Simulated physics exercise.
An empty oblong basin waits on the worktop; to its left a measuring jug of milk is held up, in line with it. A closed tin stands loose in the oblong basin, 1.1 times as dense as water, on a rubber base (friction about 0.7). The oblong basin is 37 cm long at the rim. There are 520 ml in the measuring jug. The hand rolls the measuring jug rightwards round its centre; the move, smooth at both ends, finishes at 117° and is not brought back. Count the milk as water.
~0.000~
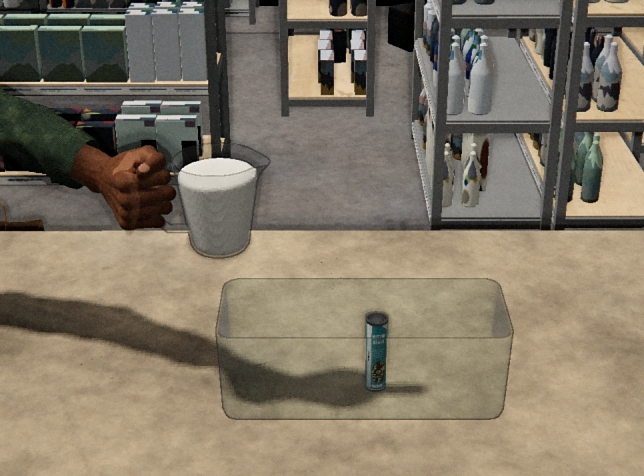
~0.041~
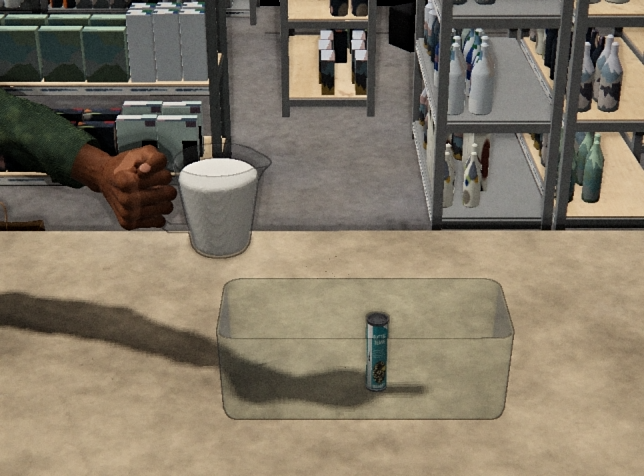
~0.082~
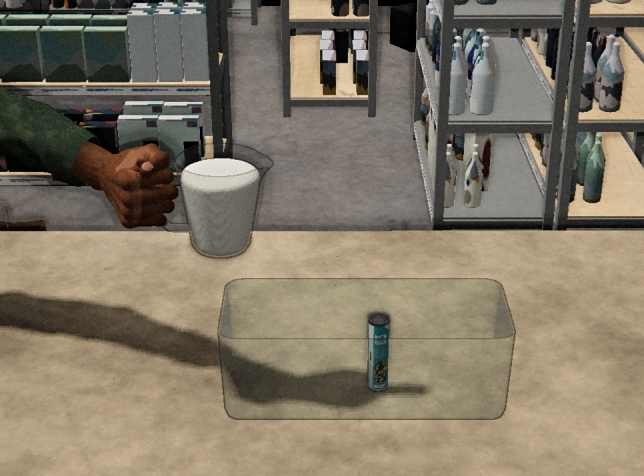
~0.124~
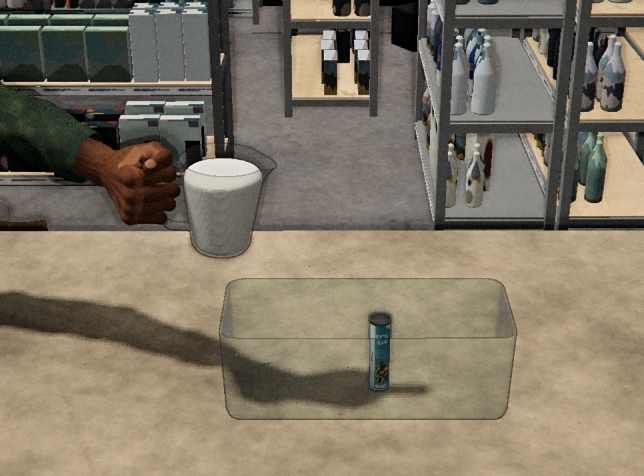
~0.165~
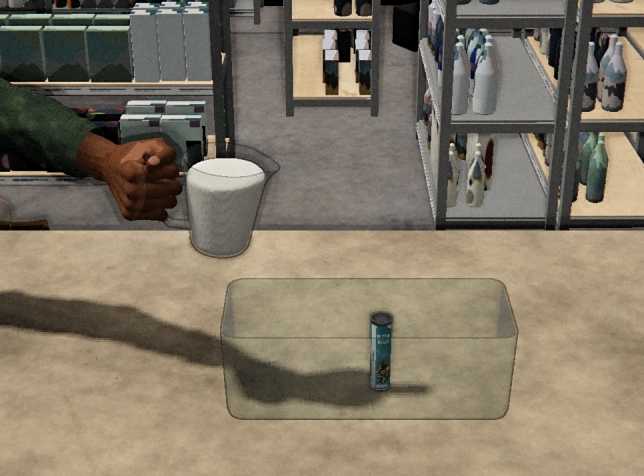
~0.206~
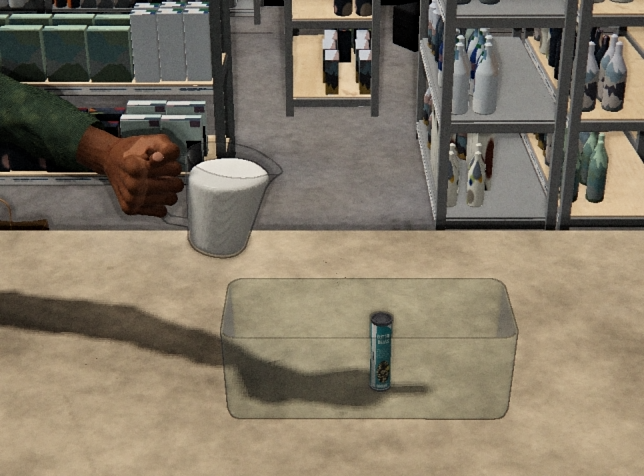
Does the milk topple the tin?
The tin keeps standing.
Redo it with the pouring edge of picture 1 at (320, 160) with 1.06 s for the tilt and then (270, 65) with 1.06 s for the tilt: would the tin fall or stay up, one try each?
First it topples; then it falls.
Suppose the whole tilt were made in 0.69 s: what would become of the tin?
The tin remains upright.
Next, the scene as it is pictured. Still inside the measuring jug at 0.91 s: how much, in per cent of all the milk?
About 10 per cent.
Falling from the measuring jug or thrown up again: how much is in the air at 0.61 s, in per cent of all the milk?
Near 22 in a hundred.
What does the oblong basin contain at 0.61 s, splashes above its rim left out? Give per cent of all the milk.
Near 6 in a hundred.
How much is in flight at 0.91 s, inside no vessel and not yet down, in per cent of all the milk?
About 16 per cent.
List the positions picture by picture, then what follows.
Tilt 0°; pouring edge (270, 161); surface from (178, 171) to (258, 171); the oblong basin's rim runs from (220, 309) to (506, 308); the tin's top is at (377, 321), in the first picture.
Tilt 0°; pouring edge (271, 161); surface from (179, 171) to (259, 172), in the second picture.
Tilt 2°; pouring edge (274, 163); surface from (181, 171) to (260, 172), in the third picture.
Tilt 4°; pouring edge (277, 164); surface from (184, 170) to (263, 173), in the fourth picture.
Tilt 7°; pouring edge (280, 167); surface from (187, 170) to (266, 174), in the fifth picture.
Tilt 11°; pouring edge (283, 170); surface from (190, 171) to (270, 173), in the sixth picture.
By 0.61 s the tilt is 73° and 72 per cent is still to pour; the tin stands where it began.
By 0.91 s the tilt is 111° and 11 per cent is still to pour; the tin stands where it began.
By 1.22 s the tilt is 117° and 0 per cent is still to pour; the tin stands where it began.
By 1.56 s the tilt is 117° and 0 per cent is still to pour; the tin stands where it began.
At rest the tin stands where it began.
